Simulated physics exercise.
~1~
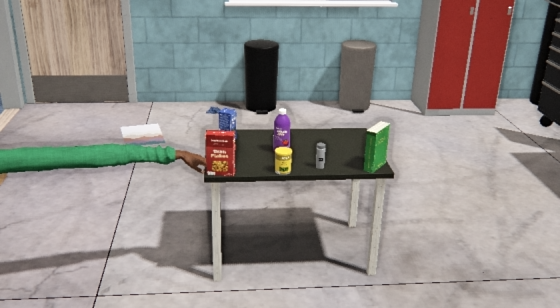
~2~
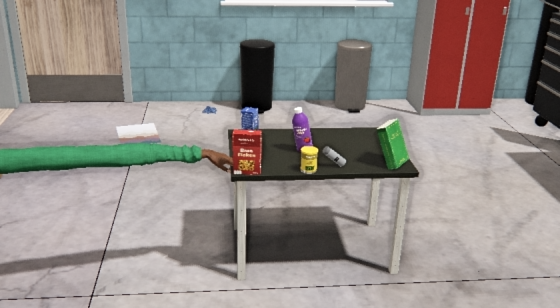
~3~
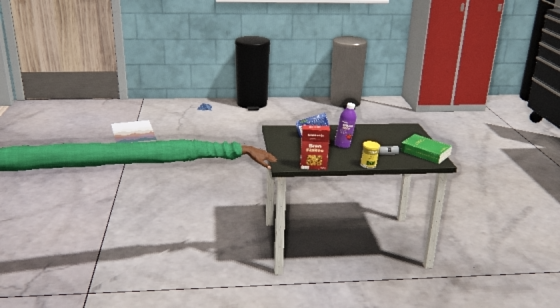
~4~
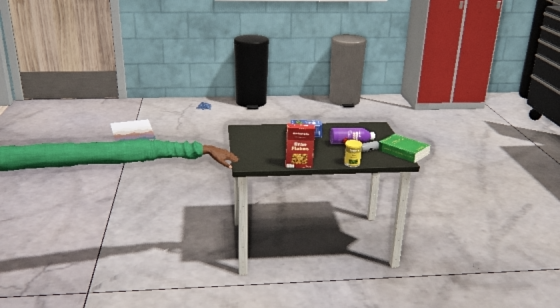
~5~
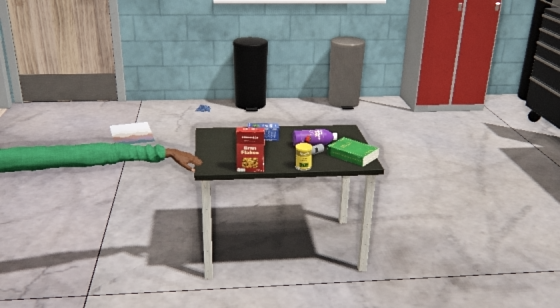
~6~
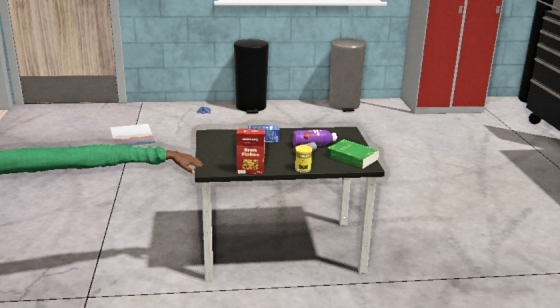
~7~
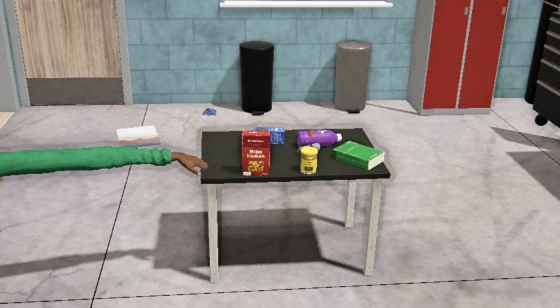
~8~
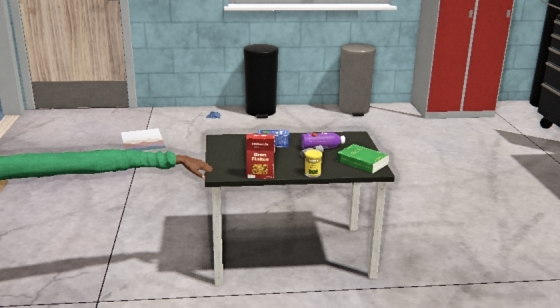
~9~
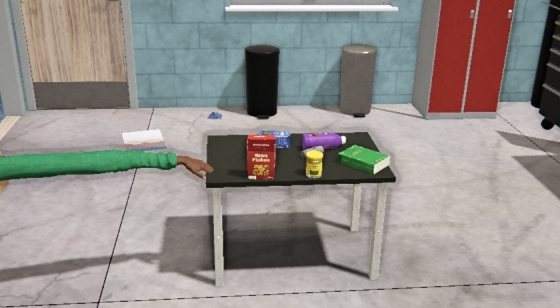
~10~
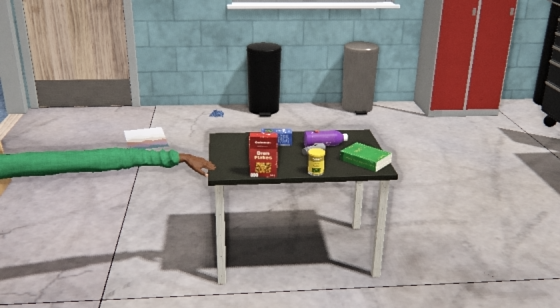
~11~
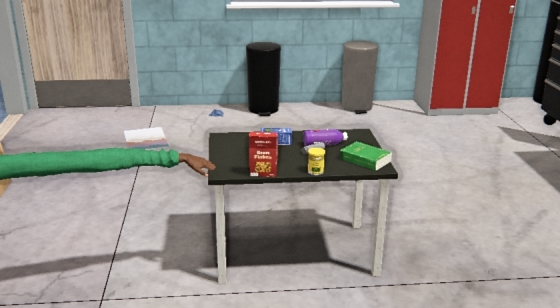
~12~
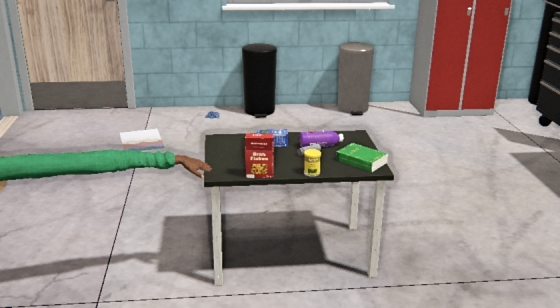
In a garage, a hand jerks a table right and back, toppling four items.
